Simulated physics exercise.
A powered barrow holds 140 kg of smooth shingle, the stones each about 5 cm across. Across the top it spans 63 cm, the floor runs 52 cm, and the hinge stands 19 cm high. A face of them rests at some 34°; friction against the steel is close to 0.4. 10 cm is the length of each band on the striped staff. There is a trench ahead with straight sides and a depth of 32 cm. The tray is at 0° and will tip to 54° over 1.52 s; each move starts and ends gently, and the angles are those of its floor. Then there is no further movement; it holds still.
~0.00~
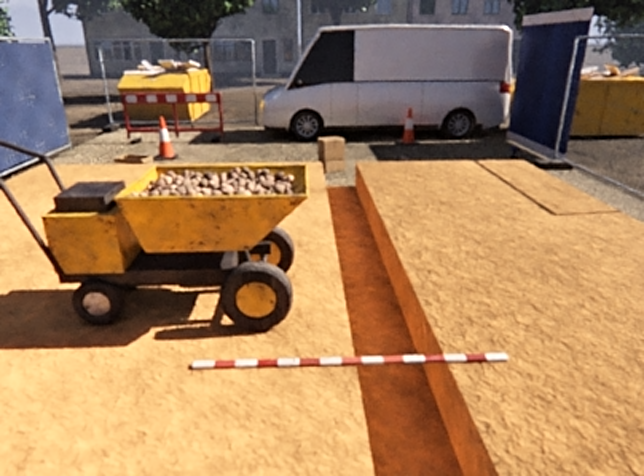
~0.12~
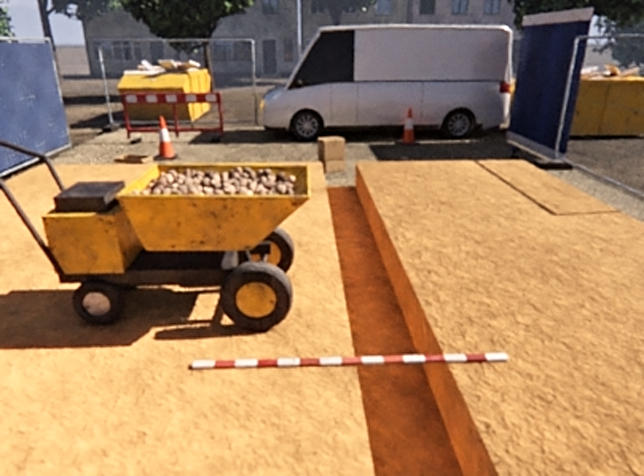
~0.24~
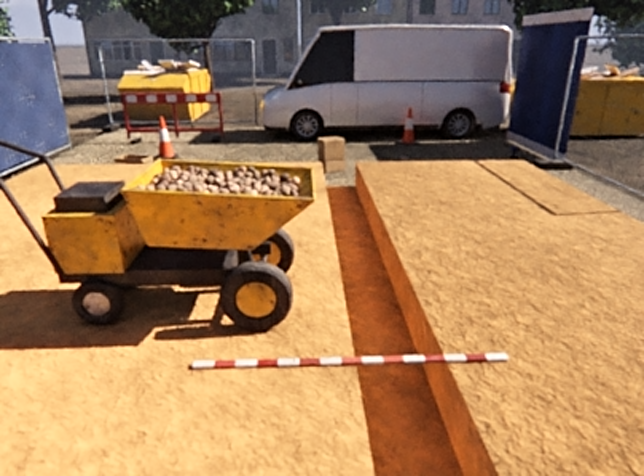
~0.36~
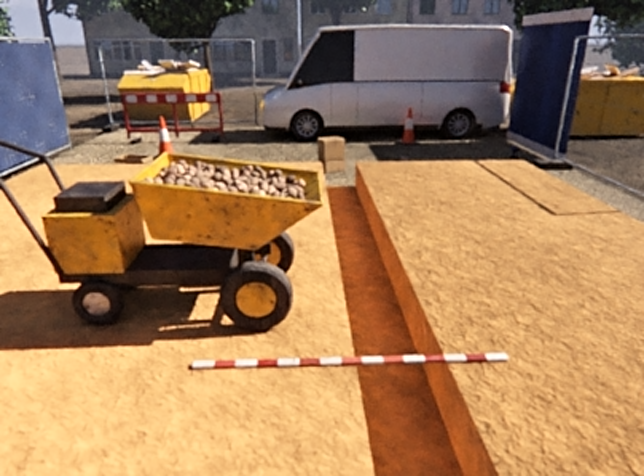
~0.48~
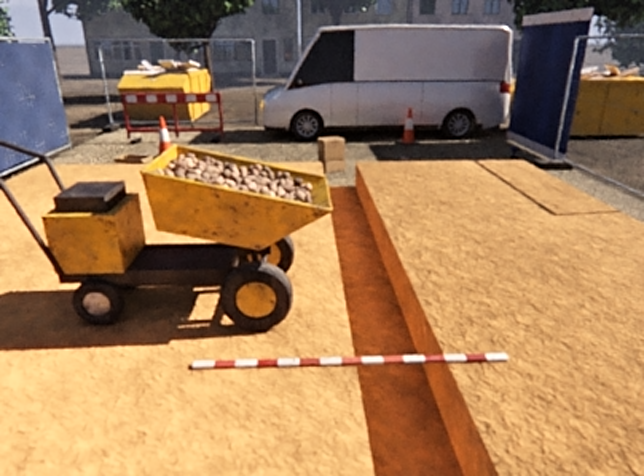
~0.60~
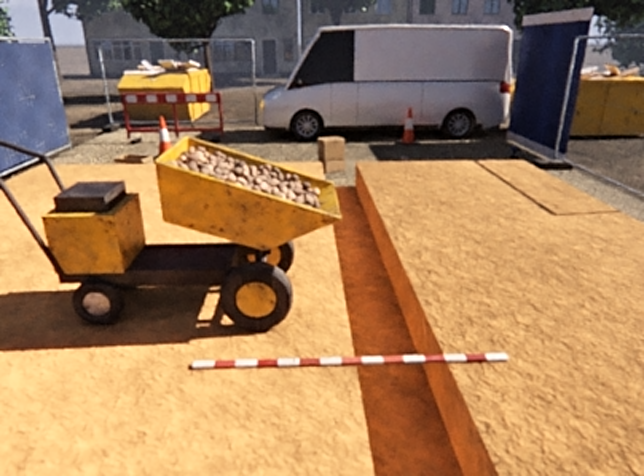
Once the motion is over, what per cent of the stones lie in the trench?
82 %.
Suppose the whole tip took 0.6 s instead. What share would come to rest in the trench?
I'd put it at some 65 in a hundred.
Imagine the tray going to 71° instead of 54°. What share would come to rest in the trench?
Some 90 in a hundred, I'd say.
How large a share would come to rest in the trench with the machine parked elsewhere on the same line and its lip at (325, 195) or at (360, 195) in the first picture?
Around 65% for the first place and 35% for the second.
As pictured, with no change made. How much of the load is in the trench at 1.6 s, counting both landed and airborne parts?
By that point it's something like 30 in a hundred.
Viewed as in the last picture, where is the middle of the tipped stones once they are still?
Their middle ends up near (389, 332).
After 1.1 s the floor is at 46°; 100 % in the tray; the foremost stones are at (357, 234).
After 1.6 s the floor is at 54°; 70 % in the tray, 29 % in the trench, 1 % past the trench; the foremost stones are at (429, 292).
After 2.0 s the floor is at 54°; 41 % in the tray, 49 % in the trench, 10 % past the trench; the foremost stones are at (498, 302).
After 3.9 s the floor is at 54°; 7 % in the tray, 82 % in the trench, 11 % past the trench; the foremost stones are at (543, 297).
